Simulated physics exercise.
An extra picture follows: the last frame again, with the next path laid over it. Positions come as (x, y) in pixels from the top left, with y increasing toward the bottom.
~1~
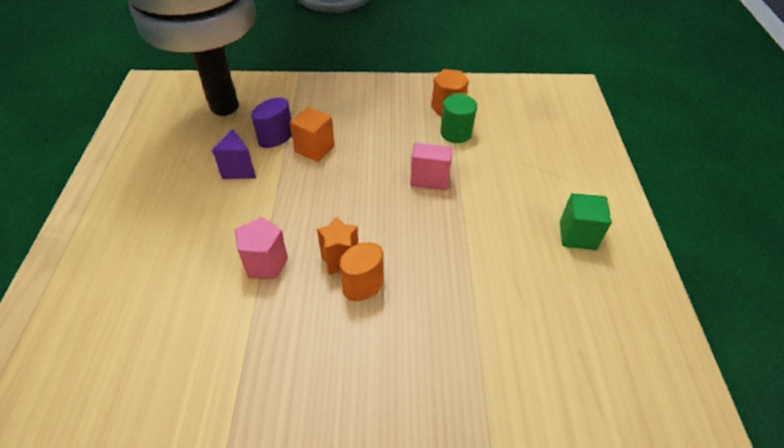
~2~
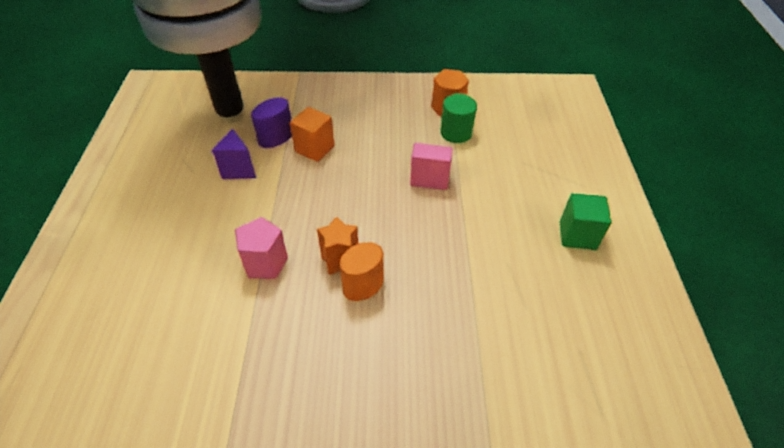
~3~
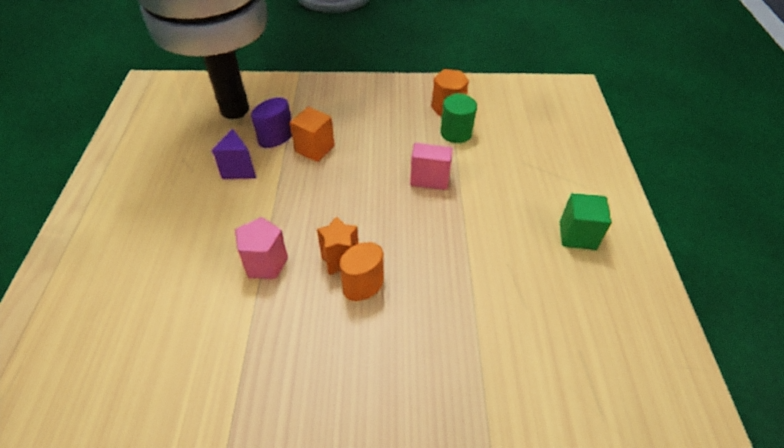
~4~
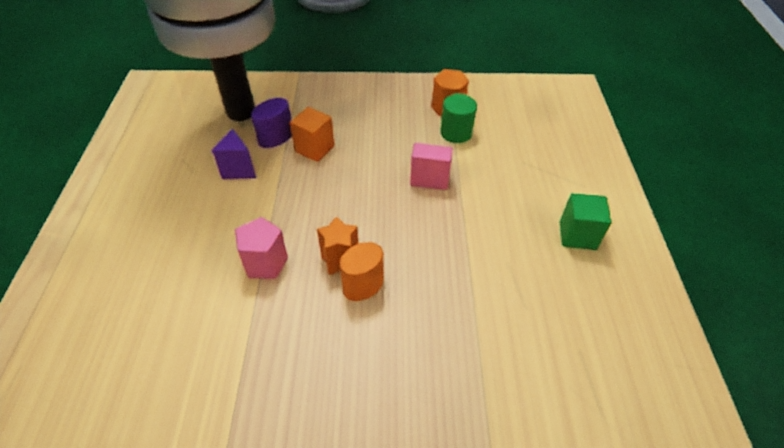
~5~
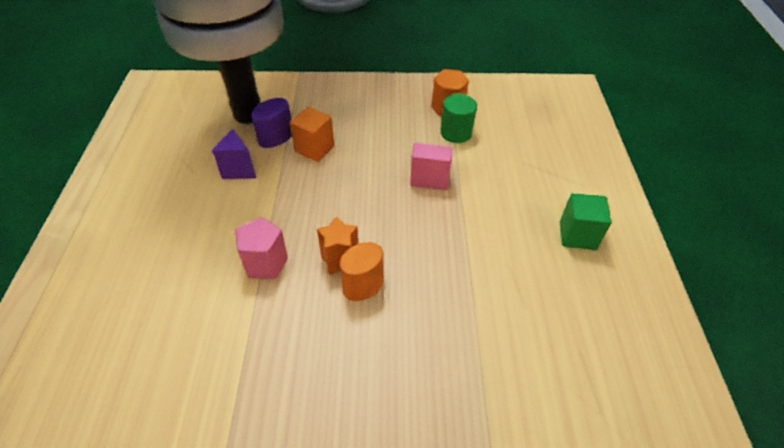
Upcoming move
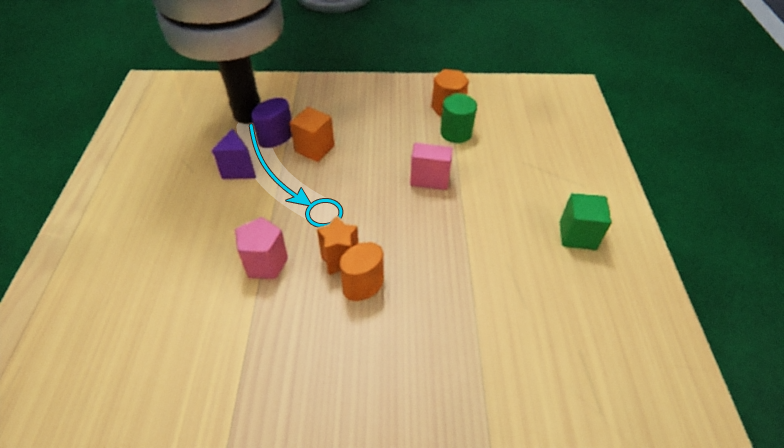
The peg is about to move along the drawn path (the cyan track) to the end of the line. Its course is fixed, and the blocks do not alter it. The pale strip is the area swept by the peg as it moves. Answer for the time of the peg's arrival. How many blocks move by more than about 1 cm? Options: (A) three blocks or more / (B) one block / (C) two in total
Correct choice: B.
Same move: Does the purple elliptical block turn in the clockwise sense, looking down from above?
No.
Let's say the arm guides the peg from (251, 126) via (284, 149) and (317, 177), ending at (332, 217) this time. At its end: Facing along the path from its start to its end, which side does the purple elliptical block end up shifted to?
That block drifts left.
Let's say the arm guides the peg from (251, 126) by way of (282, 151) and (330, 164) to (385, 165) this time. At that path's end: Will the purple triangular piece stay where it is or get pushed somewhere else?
By the last moment, the purple triangular piece will still be in its place.
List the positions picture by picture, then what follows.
In the first frame, peg's lower end (225, 108); purple triangular piece (231, 142); purple elliptical block (270, 107); orange four-sided block (311, 119).
In the second frame, peg (230, 109); blocks still.
In the third frame, peg (235, 111); blocks still.
In the fourth frame, peg (241, 113); blocks still.
In the fifth frame, peg (248, 116); purple triangular piece (231, 142); purple elliptical block (270, 107); orange four-sided block (311, 119).
Drawn move, from (251, 126) via (260, 157) and (284, 187), ending at (324, 213).
On the path given first. One third of the way, peg (258, 148); purple elliptical block (280, 117), turned 60° anticlockwise; orange four-sided block (314, 119).
Two thirds of the way, peg (284, 178); purple elliptical block (280, 117), turned 60° anticlockwise; orange four-sided block (314, 119).
At the end, peg (323, 203); purple triangular piece still; purple elliptical block (280, 117), turned 60° anticlockwise; orange four-sided block (314, 119).
